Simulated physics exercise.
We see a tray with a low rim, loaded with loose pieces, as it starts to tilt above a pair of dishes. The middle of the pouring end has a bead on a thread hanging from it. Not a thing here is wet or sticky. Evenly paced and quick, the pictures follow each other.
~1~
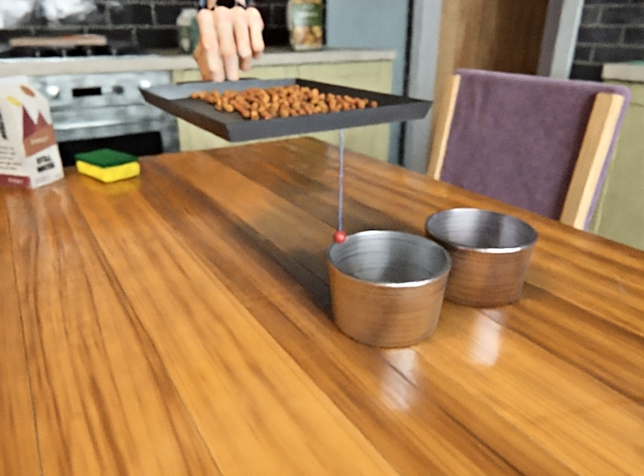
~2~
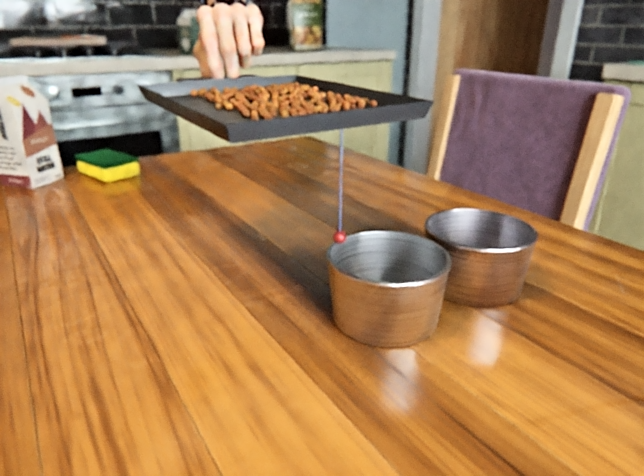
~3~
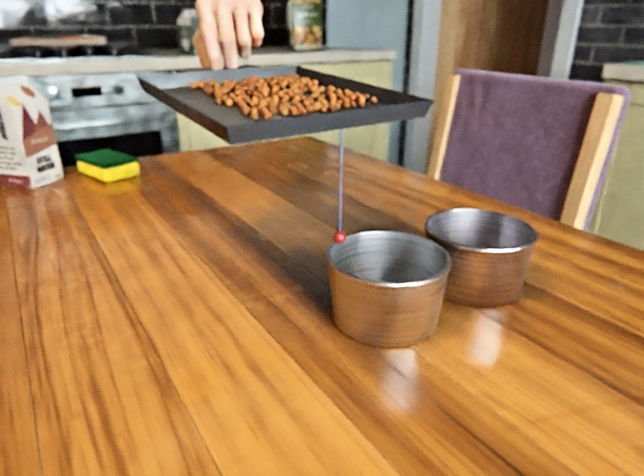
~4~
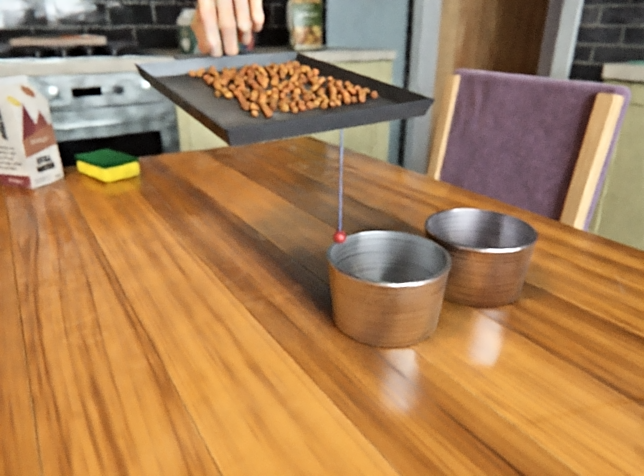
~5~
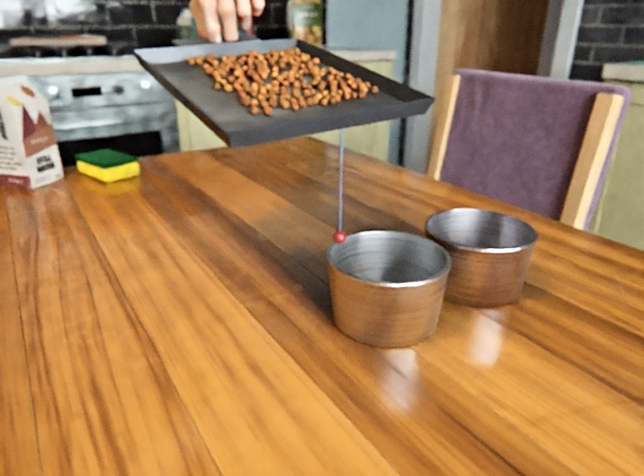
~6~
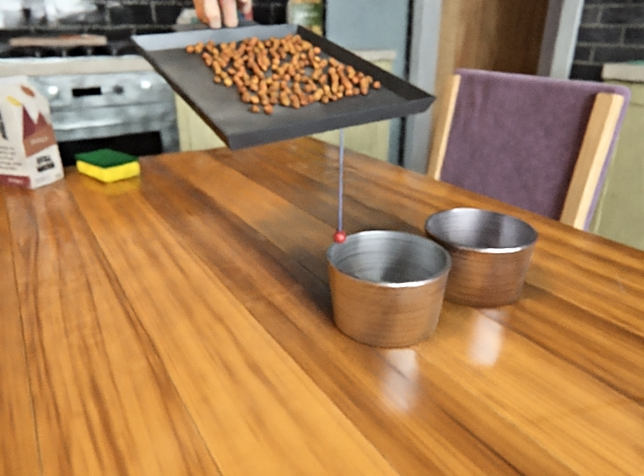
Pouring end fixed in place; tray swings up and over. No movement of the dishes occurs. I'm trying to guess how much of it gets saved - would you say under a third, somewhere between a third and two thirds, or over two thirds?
The catch is going to be poor, below a third of the load.
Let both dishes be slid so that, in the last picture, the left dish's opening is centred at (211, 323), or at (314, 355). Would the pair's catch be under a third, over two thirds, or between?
Earlier place: Over two thirds. Later place: Less than a third.
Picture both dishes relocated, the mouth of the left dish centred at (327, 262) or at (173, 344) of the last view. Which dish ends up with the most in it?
First try: The dish on the left-hand side; second try: The dish on the right-hand side.
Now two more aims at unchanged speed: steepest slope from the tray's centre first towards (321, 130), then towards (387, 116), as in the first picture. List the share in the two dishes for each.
Roughly 40 percent first and 40 percent second.
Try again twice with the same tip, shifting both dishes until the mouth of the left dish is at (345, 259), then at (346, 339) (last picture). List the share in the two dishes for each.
Around 40 and around 10 per cent, in that order.
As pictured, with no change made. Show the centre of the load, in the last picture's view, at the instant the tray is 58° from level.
Somewhere around pixel (308, 120) in the last picture.
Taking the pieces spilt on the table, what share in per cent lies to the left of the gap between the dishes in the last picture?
It works out to some 90 per cent.
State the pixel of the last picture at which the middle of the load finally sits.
The centre comes to rest near (305, 363).
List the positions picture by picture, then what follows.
Corners of the pouring end (230, 122) and (425, 101), level; middle of the load (283, 101), cereal balls; left dish (427, 306); right dish (520, 270); bead on its thread (340, 237), in the first picture.
Corners of the pouring end (230, 122) and (426, 101), level; middle of the load (283, 100), in the second picture.
Corners of the pouring end (230, 124) and (426, 100), tipped barely, lowest at the left corner; middle of the load (283, 94), in the third picture.
Corners of the pouring end (230, 126) and (427, 98), tipped a little, lowest at the left corner; middle of the load (283, 86), in the fourth picture.
Corners of the pouring end (231, 129) and (428, 97), tipped a little, lowest at the left corner; middle of the load (283, 77), in the fifth picture.
Corners of the pouring end (231, 131) and (428, 96), tipped a little, lowest at the left corner; middle of the load (284, 70); left dish (427, 306); right dish (520, 270), in the sixth picture.
Just after the last frame, tray tipped steeply; the larger part on the tray; about a tenth outside both; about a tenth in the air.
A moment on, tray tipped right over; roughly a quarter on the tray; about a tenth in the left dish; roughly a third outside both; roughly a third in the air.
Further on, tray tipped past a quarter turn; roughly a quarter in the left dish; the larger part outside both.
When it is over, tray tipped past a quarter turn; roughly a quarter in the left dish; not one in the right dish; the larger part outside both.
